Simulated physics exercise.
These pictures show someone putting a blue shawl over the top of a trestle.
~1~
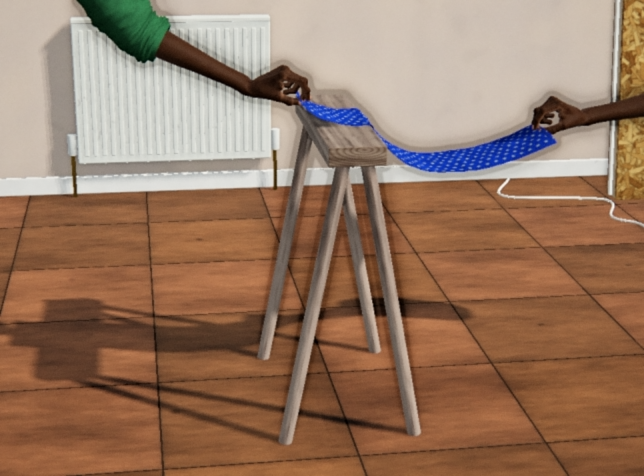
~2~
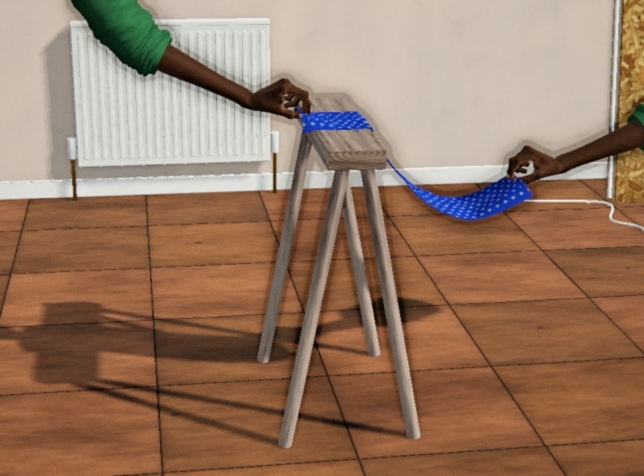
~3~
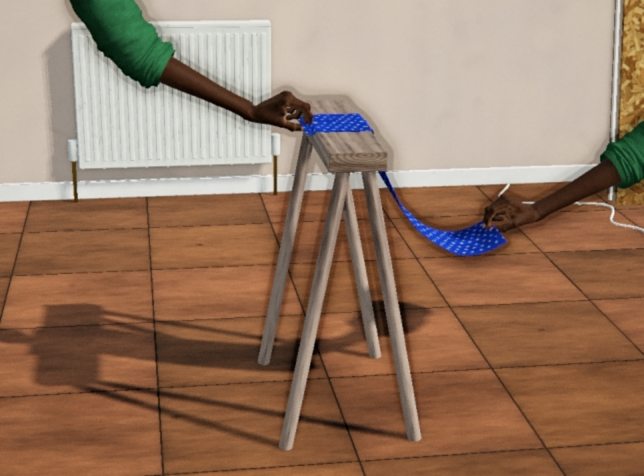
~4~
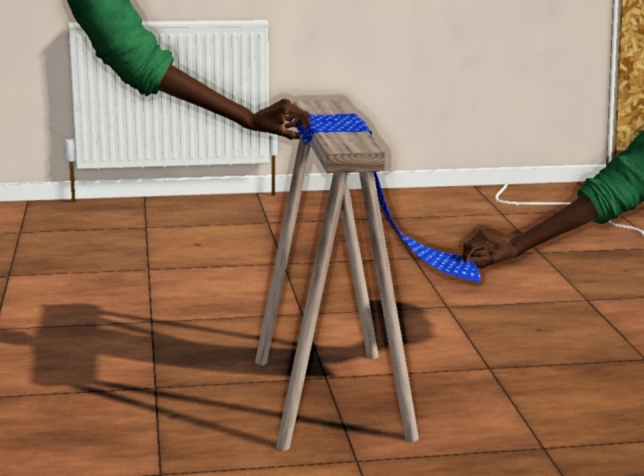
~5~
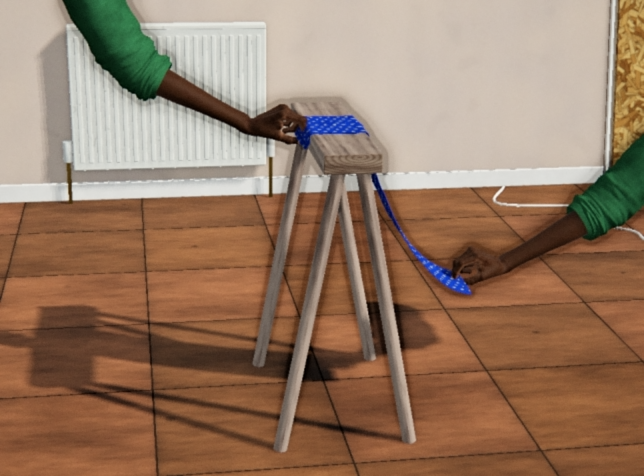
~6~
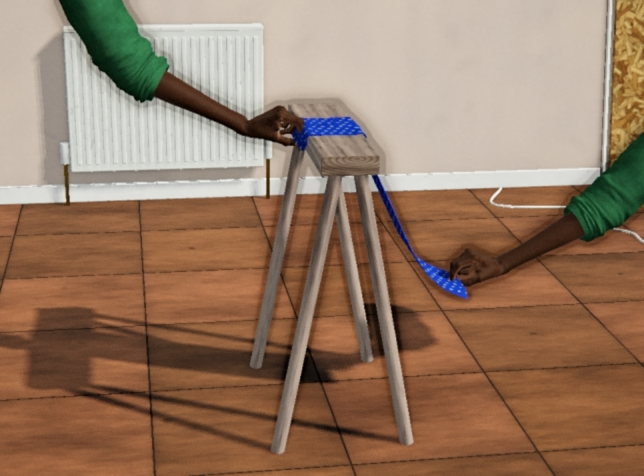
A blue patterned shawl is held by two hands across the top of a wooden trestle, its right part sagging in the air. The right hand lowers its end down and inward toward the trestle legs, while the left hand stays near the top, and then both hands barely move.
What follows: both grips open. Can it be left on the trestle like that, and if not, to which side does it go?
In the end the blue shawl runs off to the right.
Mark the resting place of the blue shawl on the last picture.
Around (375, 398).
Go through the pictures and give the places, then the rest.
Left end (309, 112); right end (552, 145); top of the trestle (358, 152), in the first frame.
Left end (309, 131); right end (528, 198), in the second frame.
Left end (312, 135); right end (502, 245); top of the trestle (359, 157), in the third frame.
Left end (312, 141); right end (475, 281), in the fourth frame.
Left end (309, 145); right end (466, 294), in the fifth frame.
Left end (306, 147); right end (463, 297); far more of it on the right, in the sixth frame.
Then, 0.26 s later than the last view, shawl sliding right.
Then, 0.50 s later than the last view, shawl clear of the top and falling near (376, 360).
Then, 0.74 s later than the last view, shawl in a heap on the floor near (374, 397).
Finally, shawl in a heap on the floor near (374, 398). The blue shawl goes down on the right side.
